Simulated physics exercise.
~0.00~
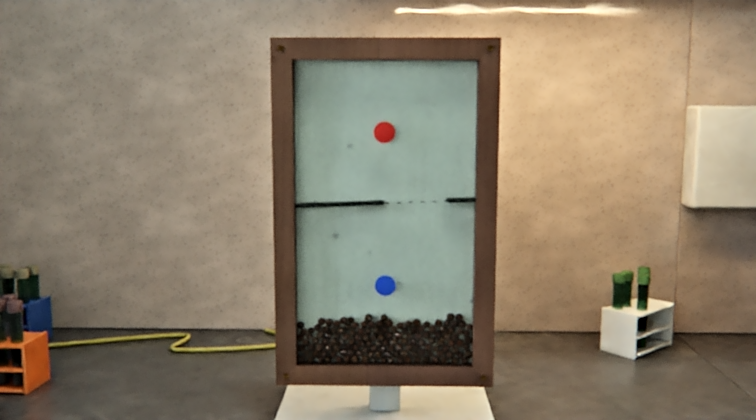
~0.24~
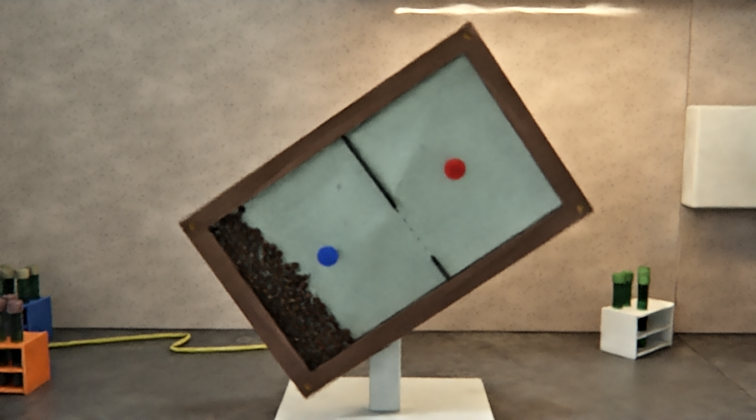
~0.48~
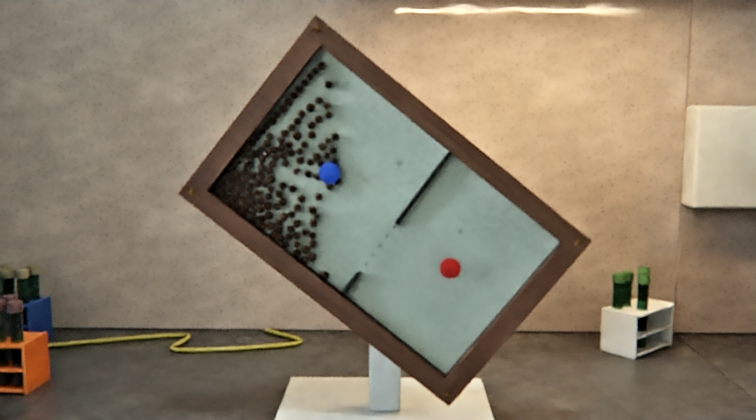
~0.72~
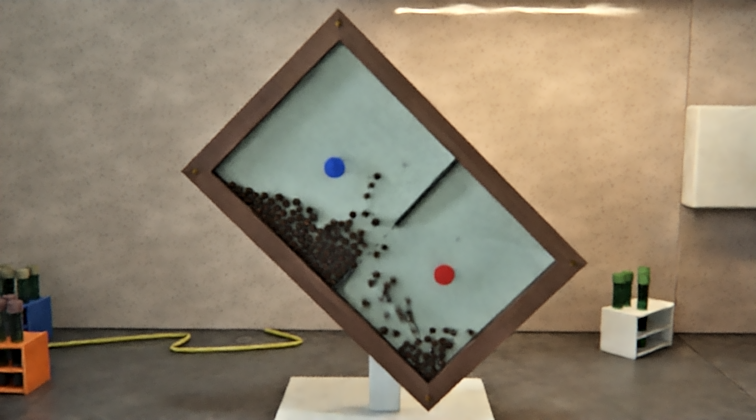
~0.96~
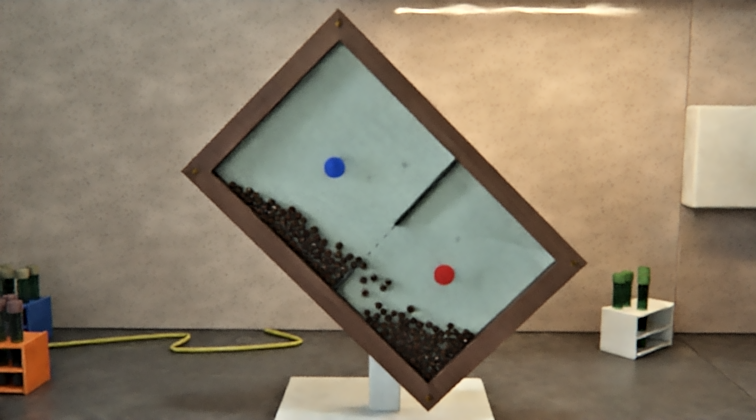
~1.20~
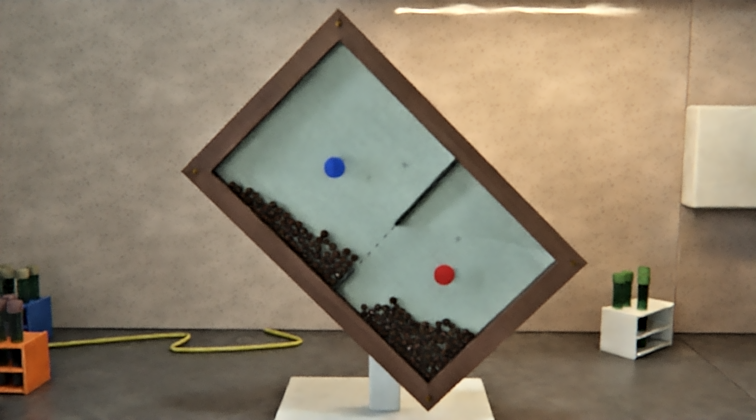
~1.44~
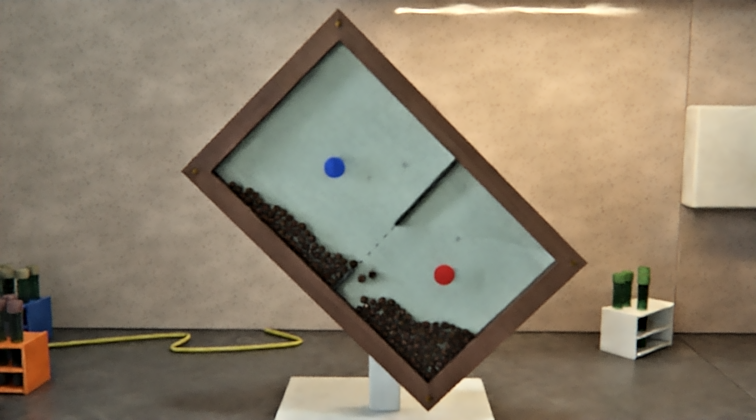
A framed case turns clockwise and stops tilted, its dark beads spilling into both chambers.
